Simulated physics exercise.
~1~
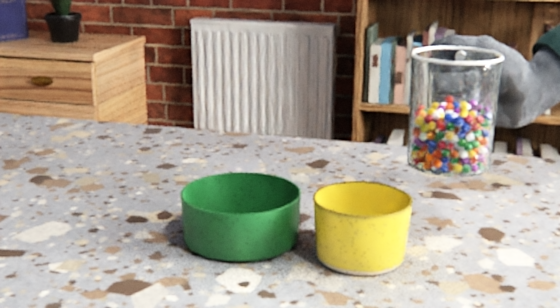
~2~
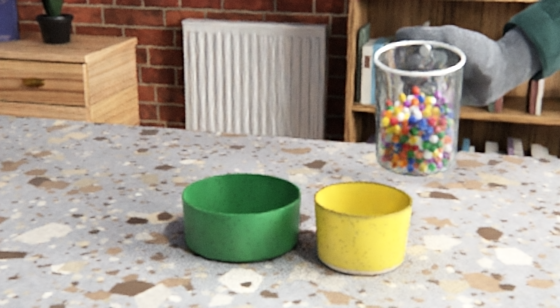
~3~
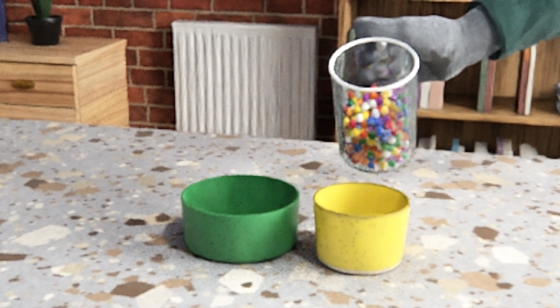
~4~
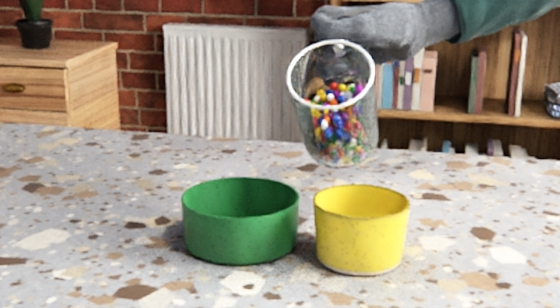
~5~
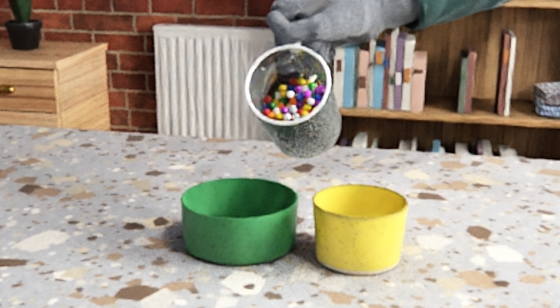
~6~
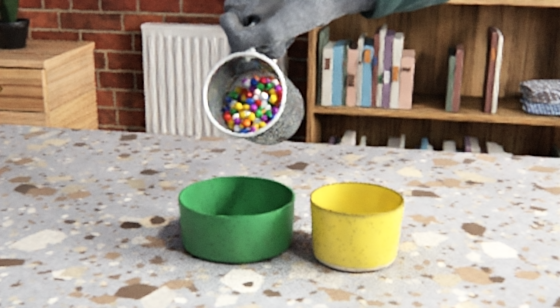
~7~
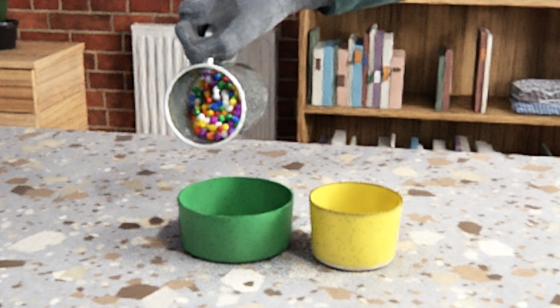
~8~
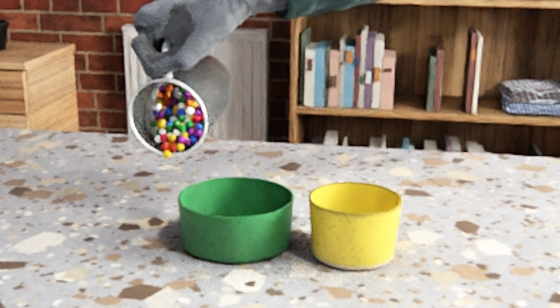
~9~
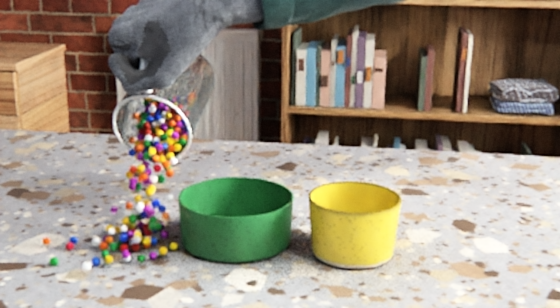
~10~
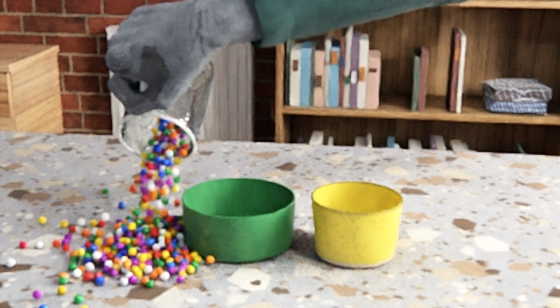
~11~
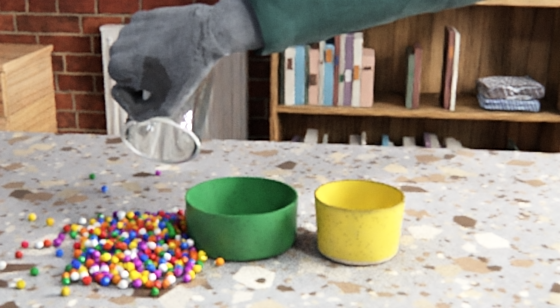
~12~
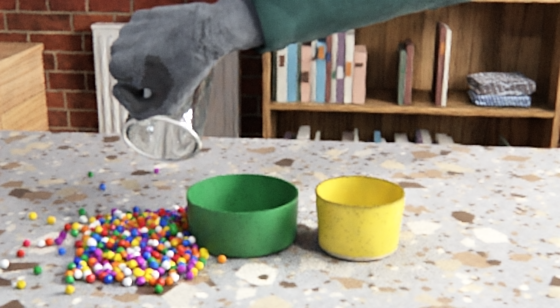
A grey-gloved hand with a green sleeve holds a clear cup of colourful beads above a speckled stone table, seen from the front and slightly above. A green dish stands near the middle with a smaller yellow dish to its right, while a brick wall, a white radiator and wooden shelves fill the background. The hand carries the cup leftward, tipping it steadily as it passes behind both dishes. Beyond the green dish, the beads pour onto the tabletop and scatter. The emptied cup stays upturned above a loose heap left of the green dish, and both dishes remain empty.
